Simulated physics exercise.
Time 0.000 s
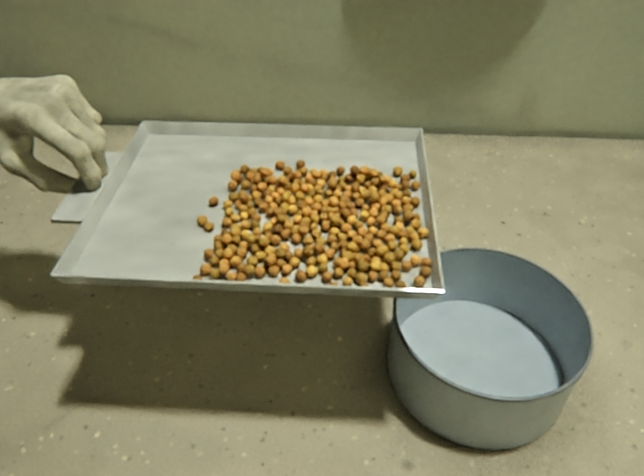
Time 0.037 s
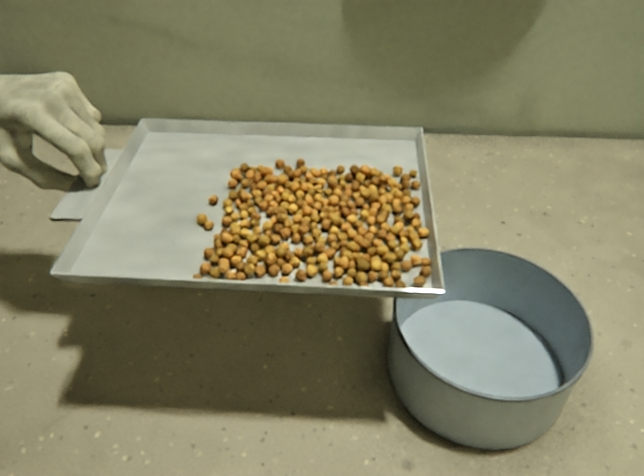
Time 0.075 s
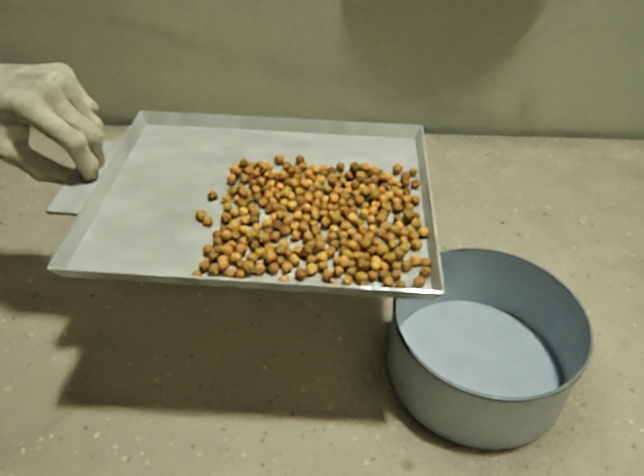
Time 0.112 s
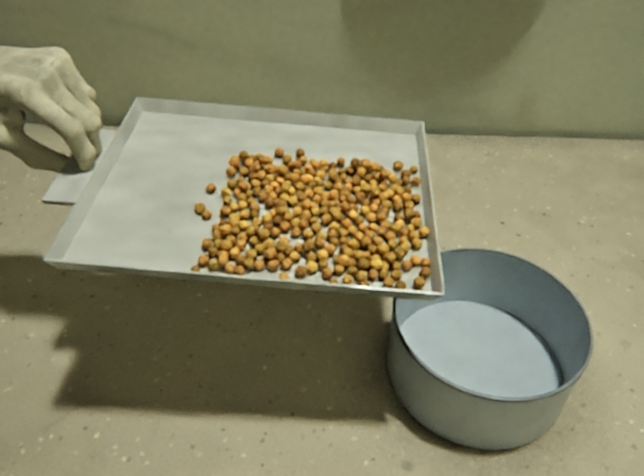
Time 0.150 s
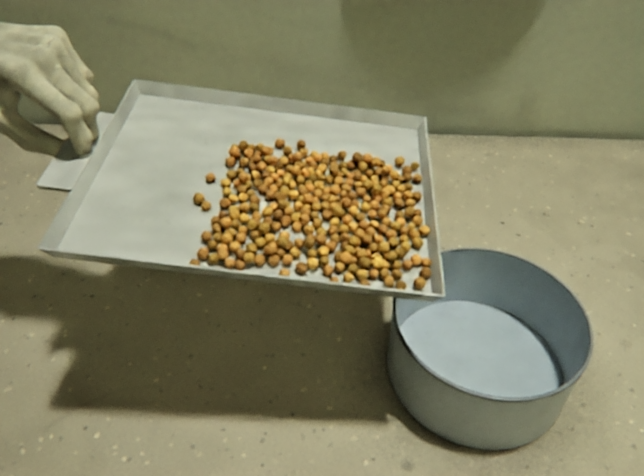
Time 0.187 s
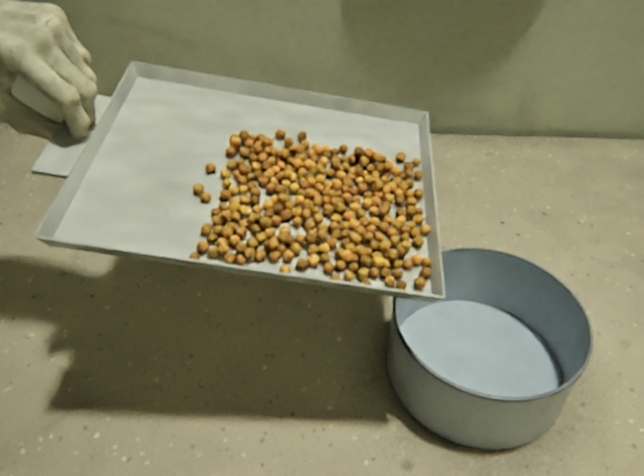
Metal tray of dried chickpeas tilting gradually as a hand raises its left end, right edge staying beside a round grey pot.
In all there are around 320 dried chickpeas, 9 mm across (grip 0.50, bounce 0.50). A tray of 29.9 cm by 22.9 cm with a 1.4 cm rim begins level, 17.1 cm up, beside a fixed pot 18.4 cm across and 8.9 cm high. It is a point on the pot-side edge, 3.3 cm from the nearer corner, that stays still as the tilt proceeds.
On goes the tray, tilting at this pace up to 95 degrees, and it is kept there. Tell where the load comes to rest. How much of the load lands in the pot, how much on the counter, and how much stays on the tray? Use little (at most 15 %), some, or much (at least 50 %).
Pot - much, counter - some, tray - little.
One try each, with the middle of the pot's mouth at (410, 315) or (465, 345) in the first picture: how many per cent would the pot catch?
Estimates: 60 in a hundred and 100 in a hundred.
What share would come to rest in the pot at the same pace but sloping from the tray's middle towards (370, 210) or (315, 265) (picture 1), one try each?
The share comes to about 65 in a hundred, then about 25 in a hundred.
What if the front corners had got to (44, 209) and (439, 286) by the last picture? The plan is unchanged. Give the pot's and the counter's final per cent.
Per cent by place - pot 60, counter 40.
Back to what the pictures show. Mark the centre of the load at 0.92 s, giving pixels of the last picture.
I'd put it close to (436, 220).
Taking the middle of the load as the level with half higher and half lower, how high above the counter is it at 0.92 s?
About 24 centimetres.
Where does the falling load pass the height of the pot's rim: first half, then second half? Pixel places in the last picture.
(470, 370) or so first, later (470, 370).
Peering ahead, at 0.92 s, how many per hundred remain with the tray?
Of the load, some 90 percent.
Then, at 0.63 s, tilt 52 degrees; the tray holds 100 %, the pot 0 %.
After 0.92 s, tilt 78 degrees; the tray holds 90 %, the pot 5 %.
Then, at 1.31 s, tilt 95 degrees; the tray holds 0 %, the pot 65 %.
In the end, at 1.9 s, pot 65 %, counter 35 %, tray 0 %.
